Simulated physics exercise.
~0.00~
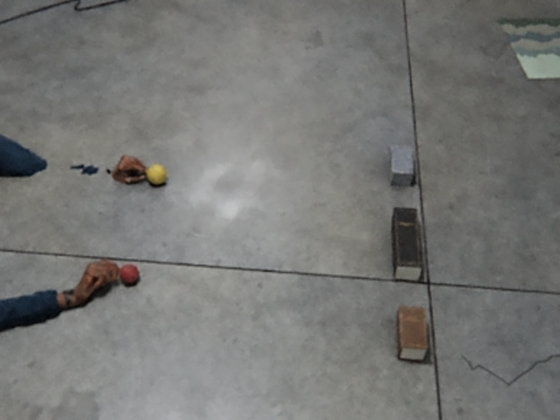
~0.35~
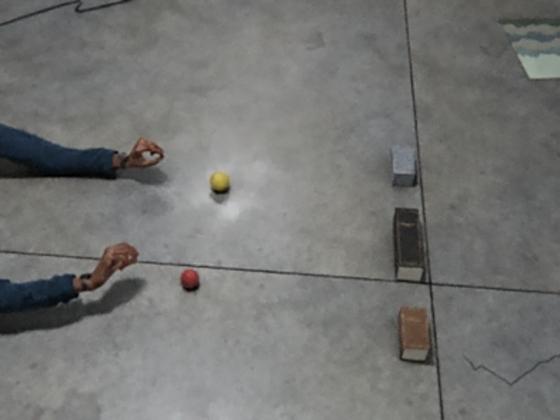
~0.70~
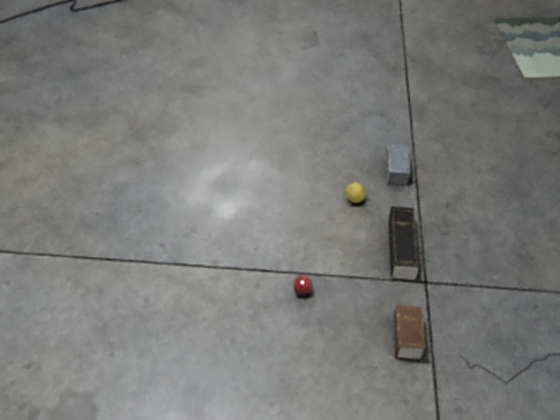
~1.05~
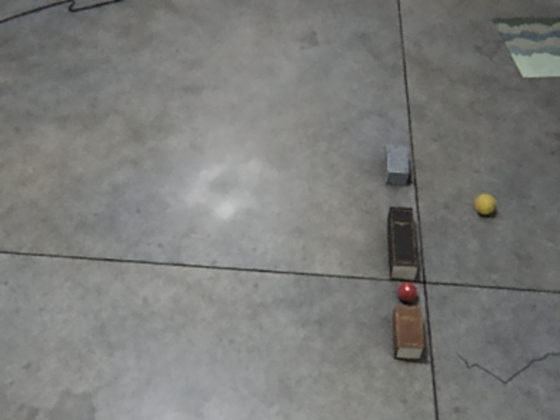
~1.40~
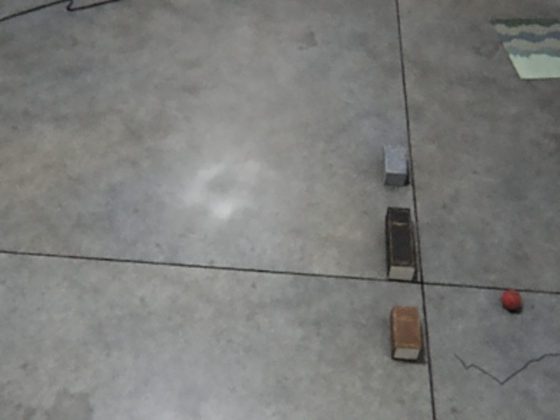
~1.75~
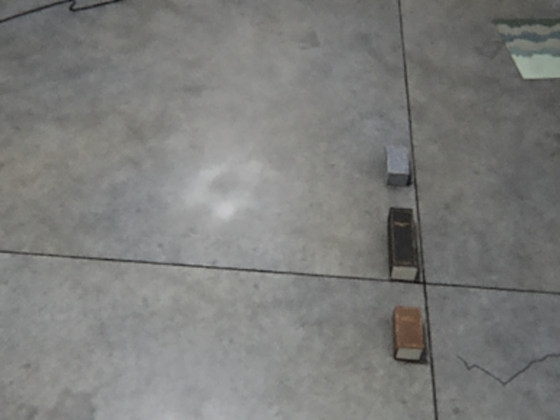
A yellow lemon and a red tomato sit on a grey concrete floor, each held by a hand reaching in from the left, while a grey brick, a black book and a brown book stand in a line to the right. The hands let go and draw back as both roll rightward. The lemon pulls ahead and passes between the brick and the black book. The tomato follows through the gap between the two books, and the lemon leaves the view. Finally the tomato is gone too, leaving the three blocks still standing.
